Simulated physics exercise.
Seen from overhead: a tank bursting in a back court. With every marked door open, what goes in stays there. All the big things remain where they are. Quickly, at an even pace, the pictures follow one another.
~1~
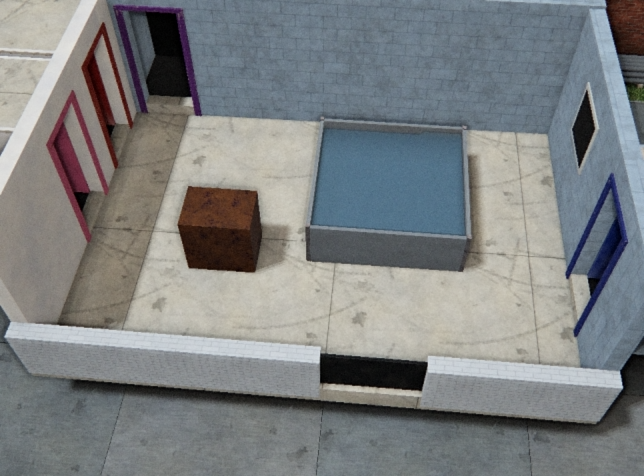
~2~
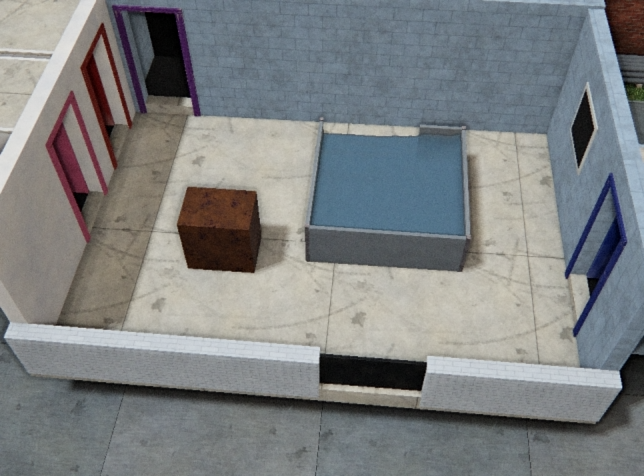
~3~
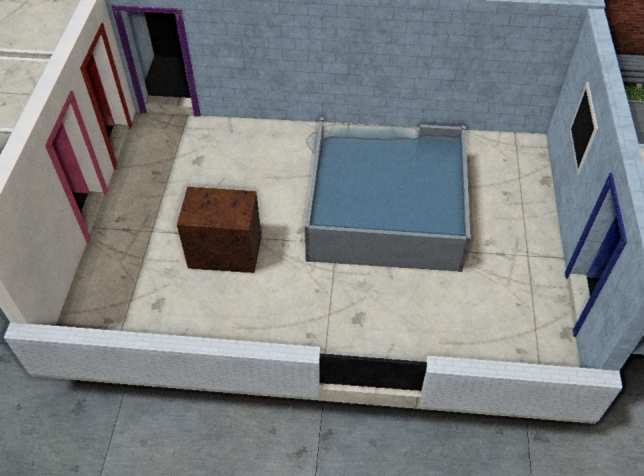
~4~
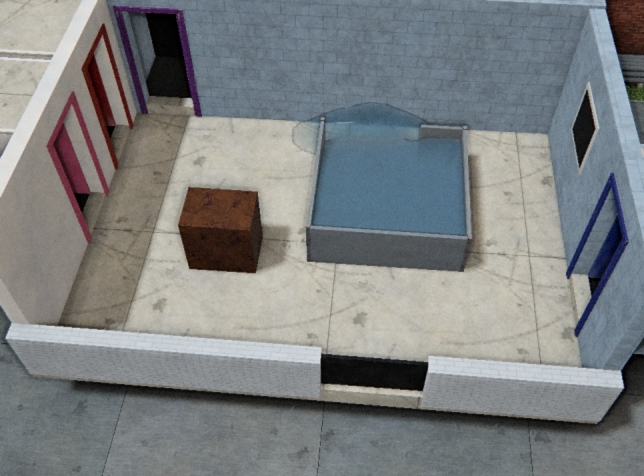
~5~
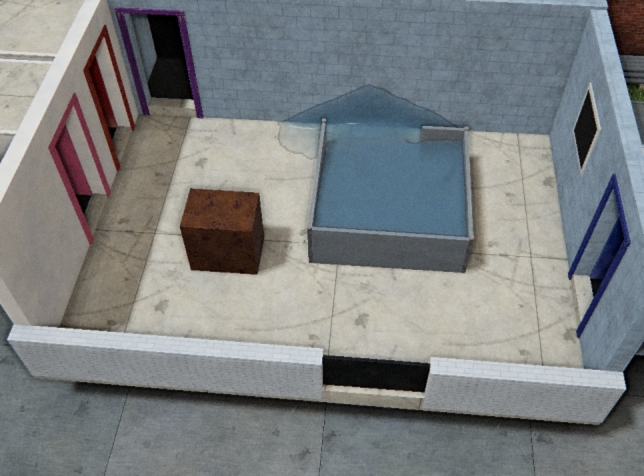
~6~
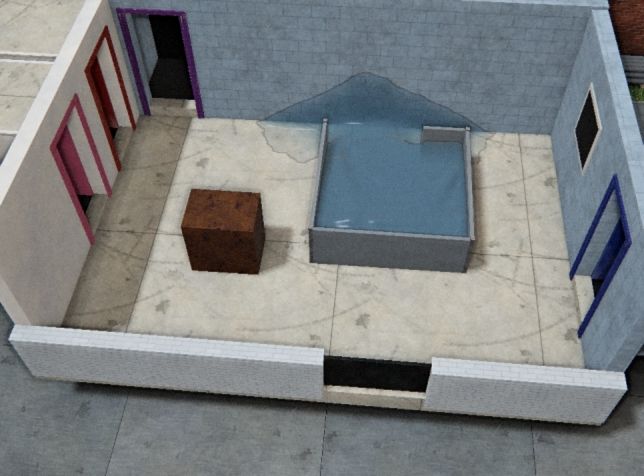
The clip opens on an open tank of blue water standing whole and still beside a rusty brown block in a walled court. A gap appears in the tank's far side, and water pours out behind it, climbing the back wall in a peak and spreading left across the pale floor.
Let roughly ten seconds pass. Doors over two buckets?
Result: Red door: Above two buckets. Pink door: Above two buckets. Purple door: Two buckets at most. Blue door: Two buckets at most.
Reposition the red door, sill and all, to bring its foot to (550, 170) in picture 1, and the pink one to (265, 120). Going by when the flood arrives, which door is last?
It's the one in blue.
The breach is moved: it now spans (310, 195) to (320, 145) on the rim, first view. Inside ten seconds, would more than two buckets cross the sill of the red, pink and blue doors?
Going door by door, the red door crosses the threshold, the pink door crosses the threshold, and the blue door remains beneath it.
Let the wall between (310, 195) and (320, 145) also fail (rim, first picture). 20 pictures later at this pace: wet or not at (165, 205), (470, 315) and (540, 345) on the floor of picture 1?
So: Wetted, then spared, then spared.
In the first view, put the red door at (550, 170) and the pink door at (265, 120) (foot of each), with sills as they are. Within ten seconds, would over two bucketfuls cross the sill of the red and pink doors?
Red door goes over; pink door takes more.
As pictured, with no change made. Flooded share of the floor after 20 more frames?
About 65 per cent.
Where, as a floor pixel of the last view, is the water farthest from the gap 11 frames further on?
Somewhere about (95, 236).
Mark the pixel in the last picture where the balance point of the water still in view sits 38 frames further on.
Centre: Close to (340, 224).
A moment on, water covers 25 % of the floor; the red door not reached, the pink door not reached, the purple door wet at the sill, nothing in, the blue door not reached.
Next, water covers 40 % of the floor; the red door over two buckets in, the pink door wet at the sill, nothing in, the purple door wet at the sill, nothing in, the blue door wet at the sill, nothing in.
Then, water covers 65 % of the floor; the red door far over two buckets in, the pink door over two buckets in, the purple door under two buckets in, the blue door wet at the sill, nothing in.
Later, water covers 90 % of the floor; the red door far over two buckets in, the pink door over two buckets in, the purple door under two buckets in, the blue door wet at the sill, nothing in.
In the end, water covers 100 % of the floor; the red door far over two buckets in, the pink door over two buckets in, the purple door under two buckets in, the blue door wet at the sill, nothing in.
